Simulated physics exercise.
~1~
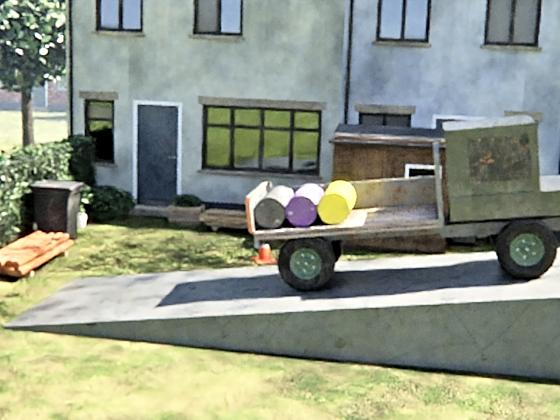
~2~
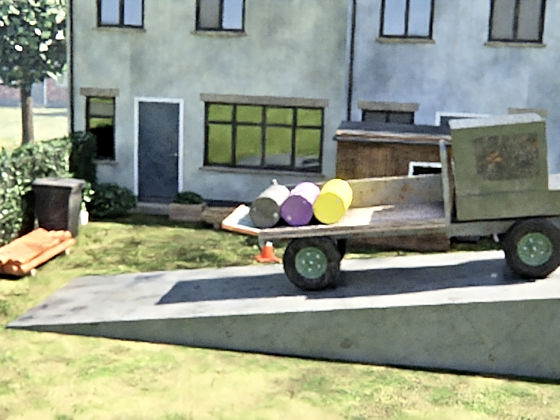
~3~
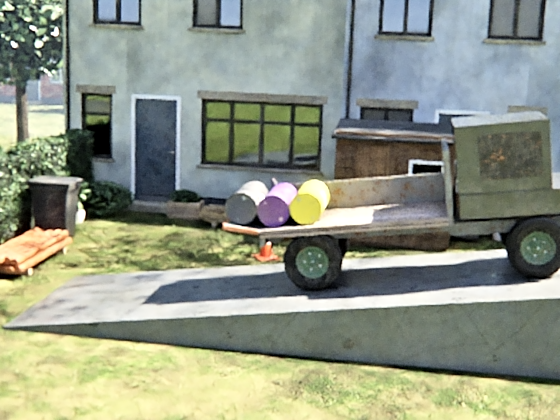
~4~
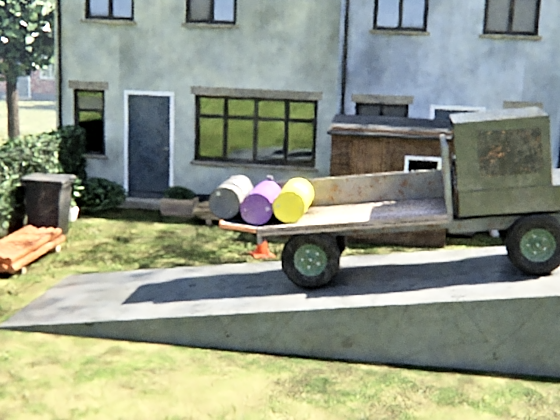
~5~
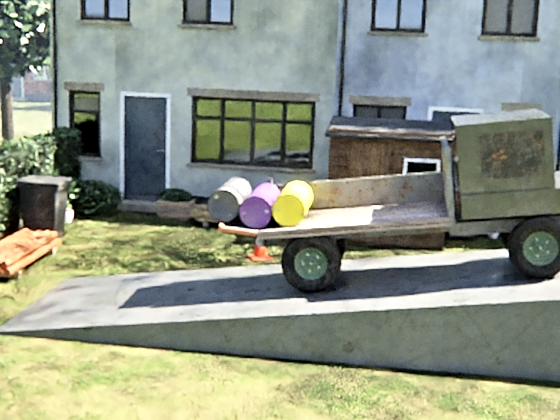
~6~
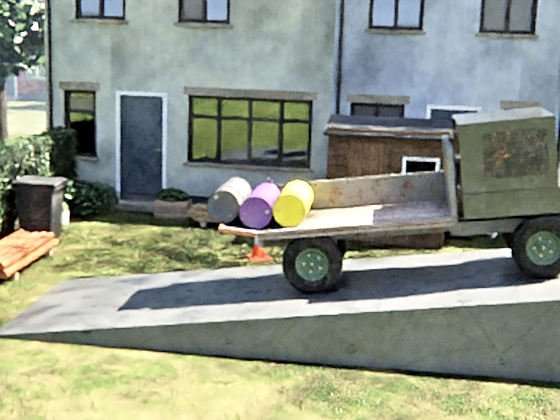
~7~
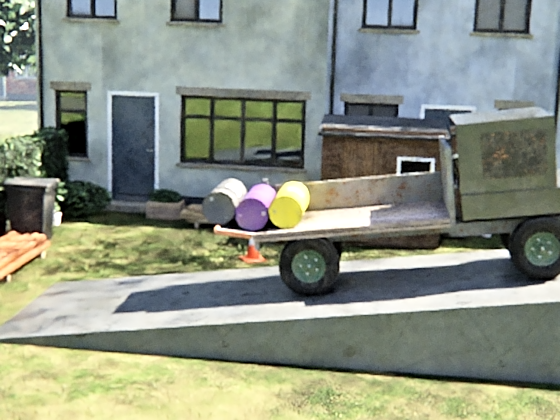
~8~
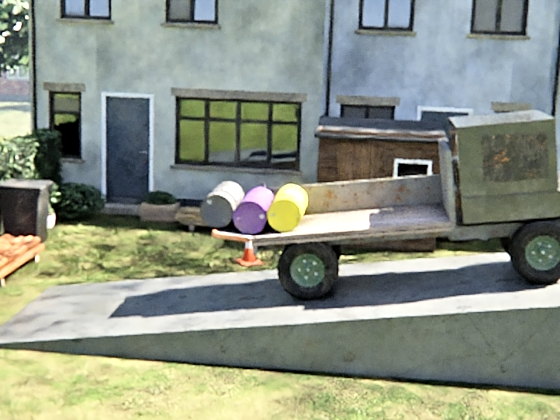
The footage shows a pick-up standing nose-up on a ramp outside a house, with grey, purple and yellow drums on its bed. The tailgate drops and the drums roll left a short way, then come to rest side by side near the rear, all still aboard.
